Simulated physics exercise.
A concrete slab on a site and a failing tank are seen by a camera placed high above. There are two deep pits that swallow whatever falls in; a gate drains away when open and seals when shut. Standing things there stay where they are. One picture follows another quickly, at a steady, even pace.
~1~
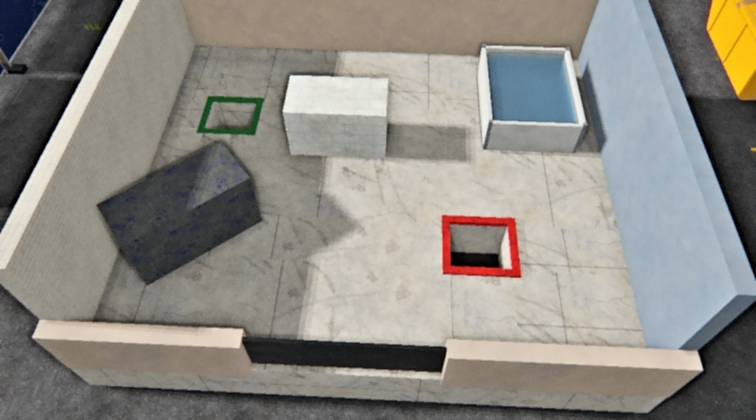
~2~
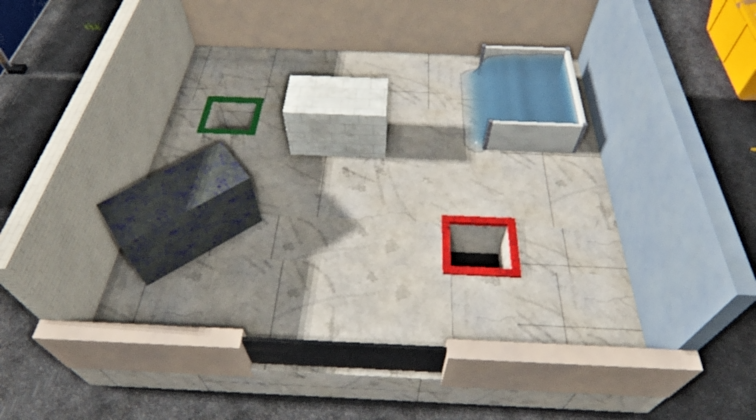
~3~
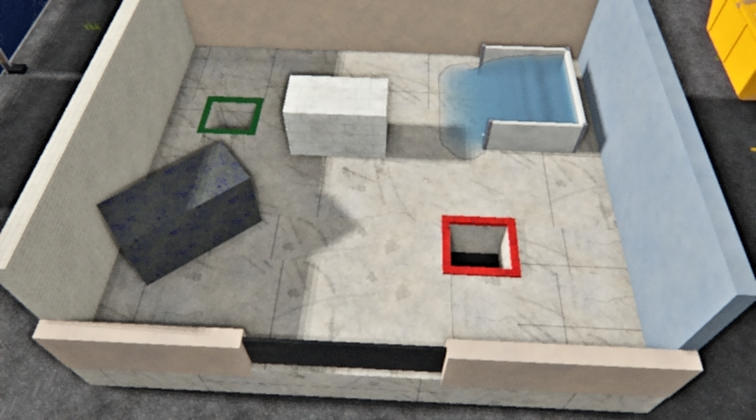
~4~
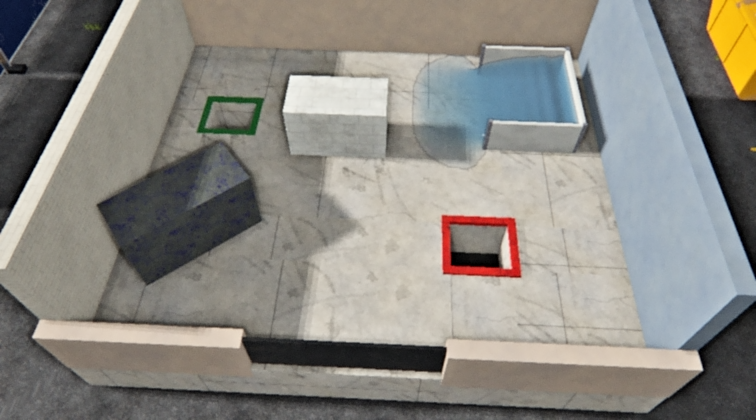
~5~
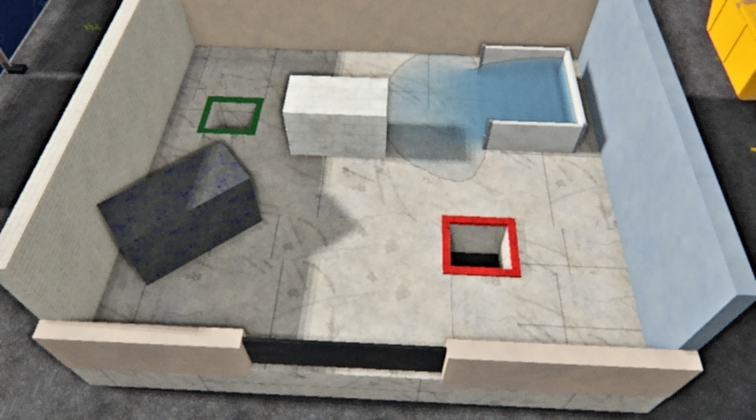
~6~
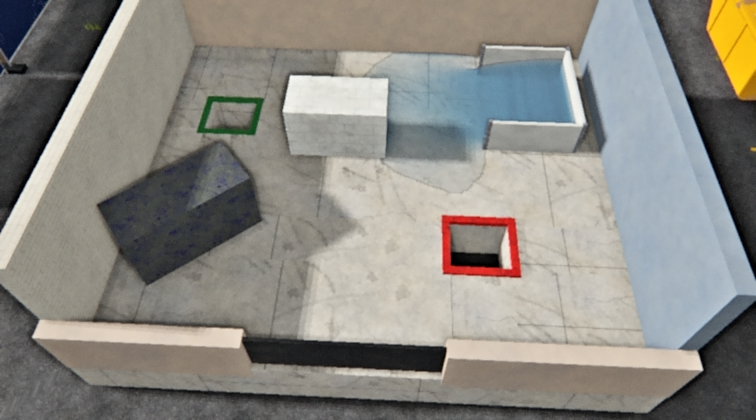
To begin with, a tank of blue water stands whole at the upper right of a walled concrete slab. Its left side then gives way, and water pours out leftward across the floor, spreading into a widening sheet that reaches the white block and extends behind it.
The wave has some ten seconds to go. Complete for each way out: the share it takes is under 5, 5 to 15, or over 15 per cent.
Completed: For the gate it is under 5 per cent; for the red pit it is under 5 per cent; for the green pit it is over 15 per cent.
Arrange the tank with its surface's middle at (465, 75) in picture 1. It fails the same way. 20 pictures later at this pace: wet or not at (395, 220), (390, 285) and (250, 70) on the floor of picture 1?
In sequence: Inundated, next inundated, then inundated.
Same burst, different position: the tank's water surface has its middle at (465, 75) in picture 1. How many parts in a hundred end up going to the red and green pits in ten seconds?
After ten seconds: Red pit at 0 percent, green pit at 40 percent.
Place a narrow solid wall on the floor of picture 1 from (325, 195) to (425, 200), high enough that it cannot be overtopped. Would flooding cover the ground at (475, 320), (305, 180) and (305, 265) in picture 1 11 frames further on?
In order: Dry; wet; dry.
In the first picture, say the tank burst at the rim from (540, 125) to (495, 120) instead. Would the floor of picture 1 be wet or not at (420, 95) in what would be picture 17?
Check at the given point: Unwetted.
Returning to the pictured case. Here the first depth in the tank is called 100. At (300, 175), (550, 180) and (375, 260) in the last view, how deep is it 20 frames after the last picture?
In order: Roughly 0, 0 and 4 in a hundred.
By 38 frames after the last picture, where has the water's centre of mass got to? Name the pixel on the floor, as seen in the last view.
Near pixel (322, 152).
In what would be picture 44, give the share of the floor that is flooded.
I'd say 65 per cent.
A moment on, water covers 25 % of the floor; the gate 0 %, the red pit 0 %, the green pit 0 %.
Next, water covers 40 % of the floor; the gate 0 %, the red pit 0 %, the green pit 3 %.
Then, water covers 55 % of the floor; the gate 0 %, the red pit 0 %, the green pit 6 %.
Later, water covers 65 % of the floor; the gate 0 %, the red pit 0 %, the green pit 17 %.
In the end, water covers 85 % of the floor; the gate 0 %, the red pit 0 %, the green pit 27 %.
